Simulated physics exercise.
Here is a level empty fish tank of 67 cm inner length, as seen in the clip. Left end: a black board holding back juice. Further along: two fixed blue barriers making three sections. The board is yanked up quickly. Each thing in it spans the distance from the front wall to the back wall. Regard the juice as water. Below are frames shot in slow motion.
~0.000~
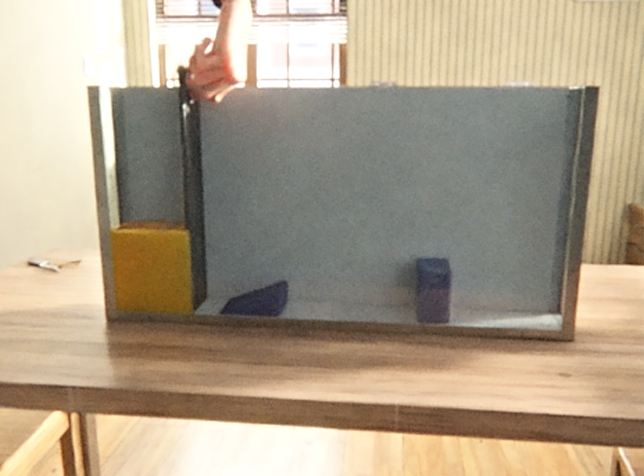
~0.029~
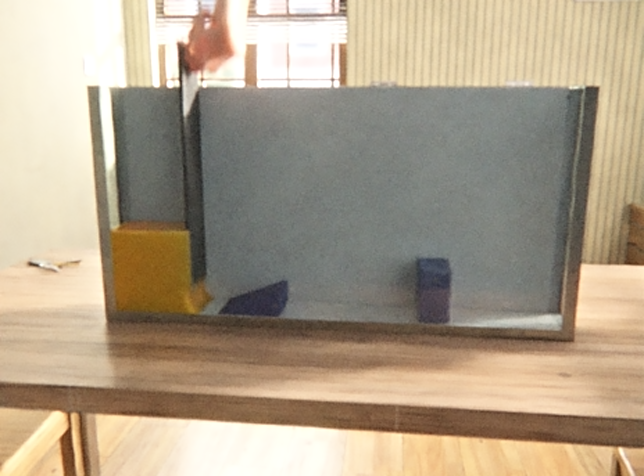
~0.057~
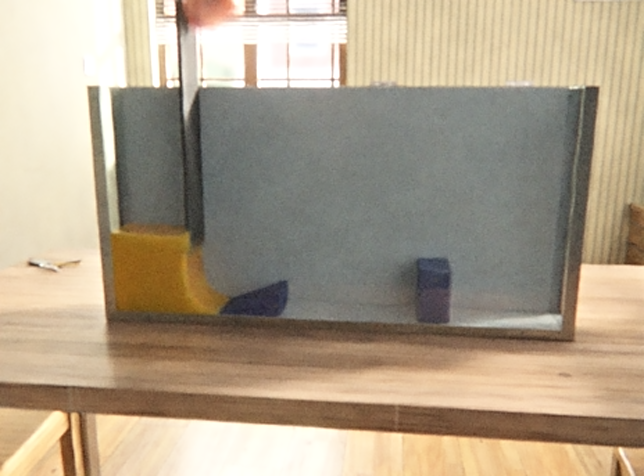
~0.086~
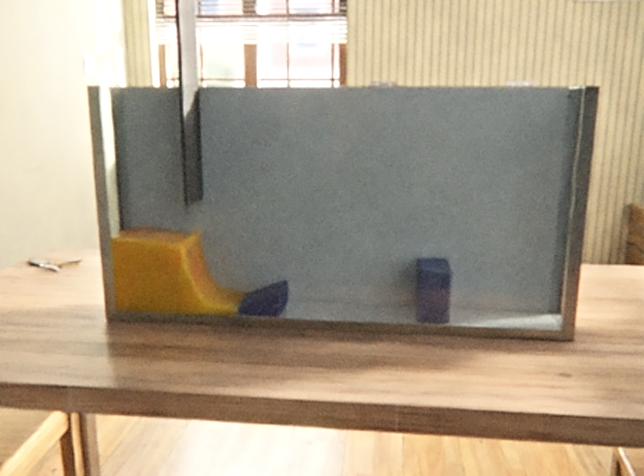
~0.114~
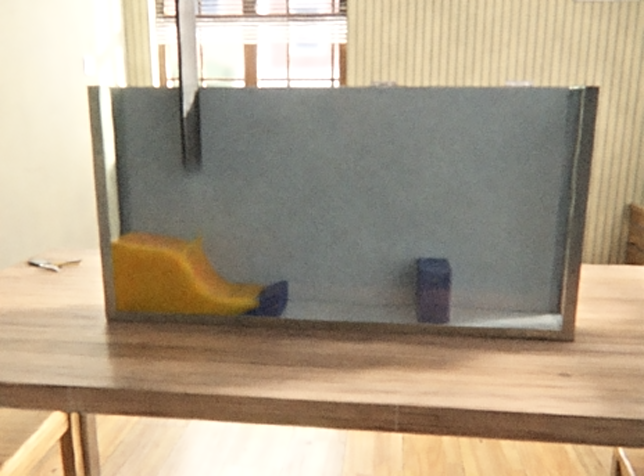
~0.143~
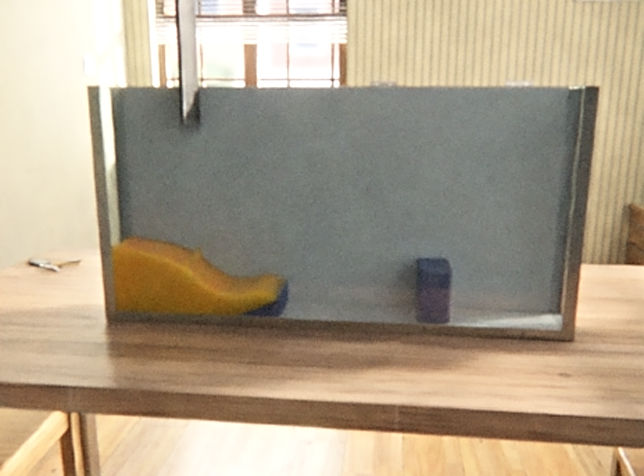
A hand pulled a dark board straight up at the left end of a tank, and the orange-yellow liquid behind it slumped rightward, spreading along the bottom and up over a small blue ramp.
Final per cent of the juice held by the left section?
Close to 50 per cent.
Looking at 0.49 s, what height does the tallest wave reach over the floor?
Roughly 8.5 centimetres.
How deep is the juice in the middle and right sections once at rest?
The first one ends at 3.5 cm and the second at 0.0 cm.
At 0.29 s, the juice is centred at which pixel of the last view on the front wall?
Near (216, 293).
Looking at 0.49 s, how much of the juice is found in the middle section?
Share: Around 44 %.
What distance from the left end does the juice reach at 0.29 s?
It has got out to near 42 cm from the left end.
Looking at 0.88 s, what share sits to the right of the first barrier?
Roughly 52 percent.
By 0.29 s 77 per cent is still short of the first barrier, 0 is over the second.
By 0.49 s 55 per cent is still short of the first barrier, 0 is over the second.
By 0.88 s 48 per cent is still short of the first barrier, 0 is over the second.
At rest it is 50 per cent left, 50 middle, 0 right.
